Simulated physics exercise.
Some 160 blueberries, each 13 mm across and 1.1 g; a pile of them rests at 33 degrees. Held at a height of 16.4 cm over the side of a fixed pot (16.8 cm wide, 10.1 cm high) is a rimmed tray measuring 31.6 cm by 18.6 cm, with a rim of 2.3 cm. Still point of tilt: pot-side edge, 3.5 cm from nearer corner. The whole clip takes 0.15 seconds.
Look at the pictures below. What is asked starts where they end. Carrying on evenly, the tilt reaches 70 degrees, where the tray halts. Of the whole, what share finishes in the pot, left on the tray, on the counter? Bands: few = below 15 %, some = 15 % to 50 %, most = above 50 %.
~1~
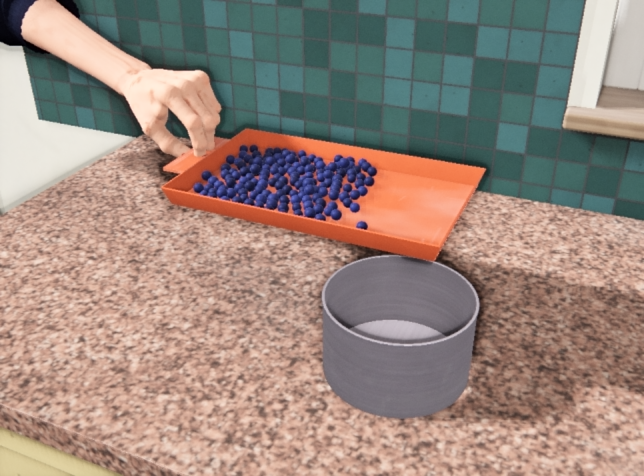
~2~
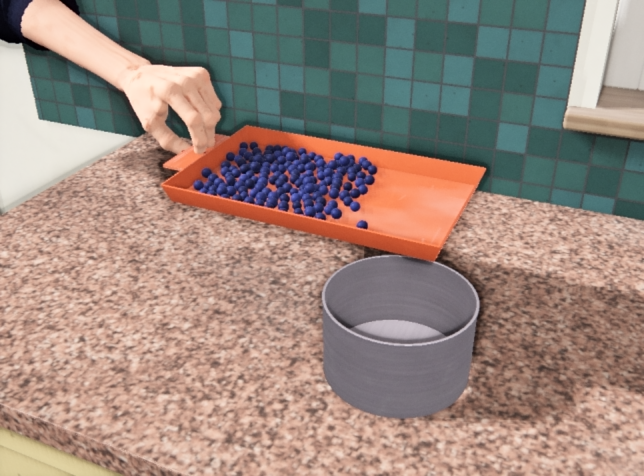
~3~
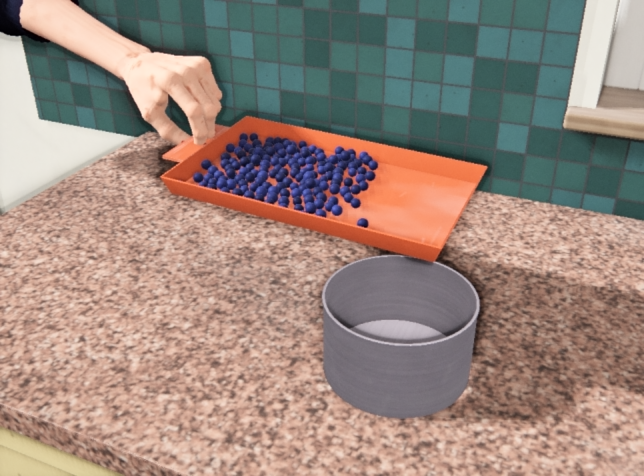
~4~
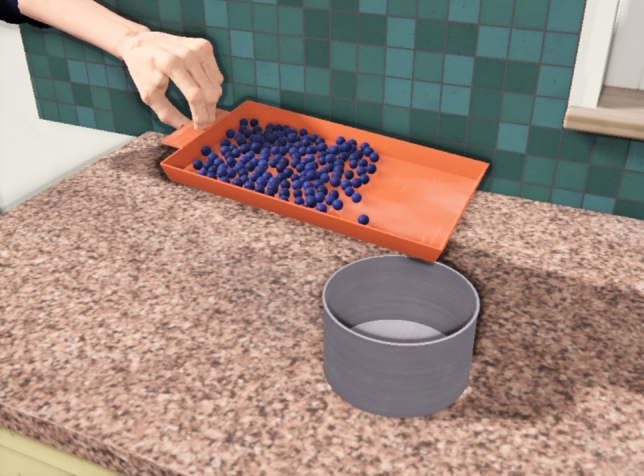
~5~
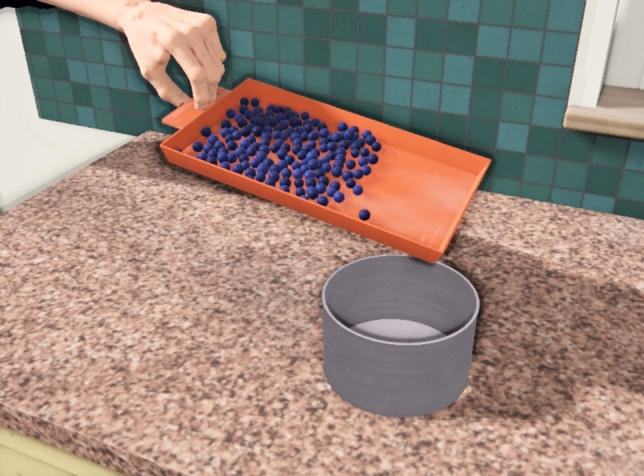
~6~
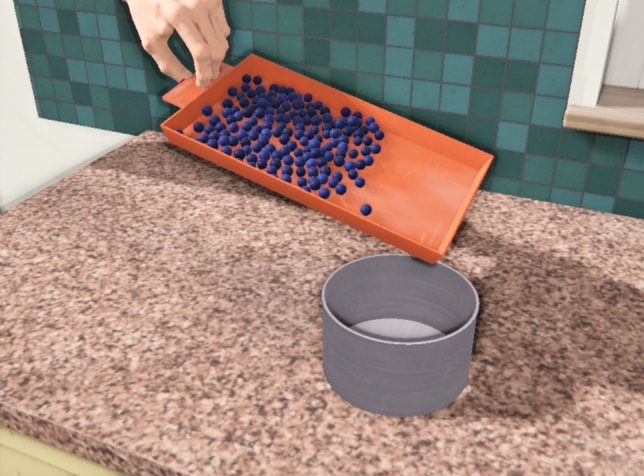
Pot: Few, tray: Few, counter: Most.
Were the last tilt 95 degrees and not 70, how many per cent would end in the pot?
Then about 5 per cent.
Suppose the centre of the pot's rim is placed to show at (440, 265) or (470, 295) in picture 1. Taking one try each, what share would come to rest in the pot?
Try one: ~ 0 %; try two: ~ 40 %.
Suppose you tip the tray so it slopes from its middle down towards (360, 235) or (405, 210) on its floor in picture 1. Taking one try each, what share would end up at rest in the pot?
The share comes to about 25 in a hundred, then about 0 in a hundred.
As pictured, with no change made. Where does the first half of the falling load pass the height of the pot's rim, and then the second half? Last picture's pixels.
Earlier half at about (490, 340), later half at about (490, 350) in pixels.
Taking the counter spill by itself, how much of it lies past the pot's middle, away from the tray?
Some 100 per cent.
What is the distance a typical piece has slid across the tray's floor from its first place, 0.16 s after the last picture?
By then it sits near 1 cm from where it began.
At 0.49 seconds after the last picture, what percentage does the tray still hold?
I'd say close to 10 per cent.
Then, 0.16 s after the last picture, tilt 46 degrees; the tray holds 100 %, the pot 0 %.
Then, 0.26 s after the last picture, tilt 65 degrees; the tray holds 100 %, the pot 0 %.
Then, 0.49 s after the last picture, tilt 70 degrees; the tray holds 10 %, the pot 0 %.
In the end, pot 5 %, tray 5 %, counter 90 %.
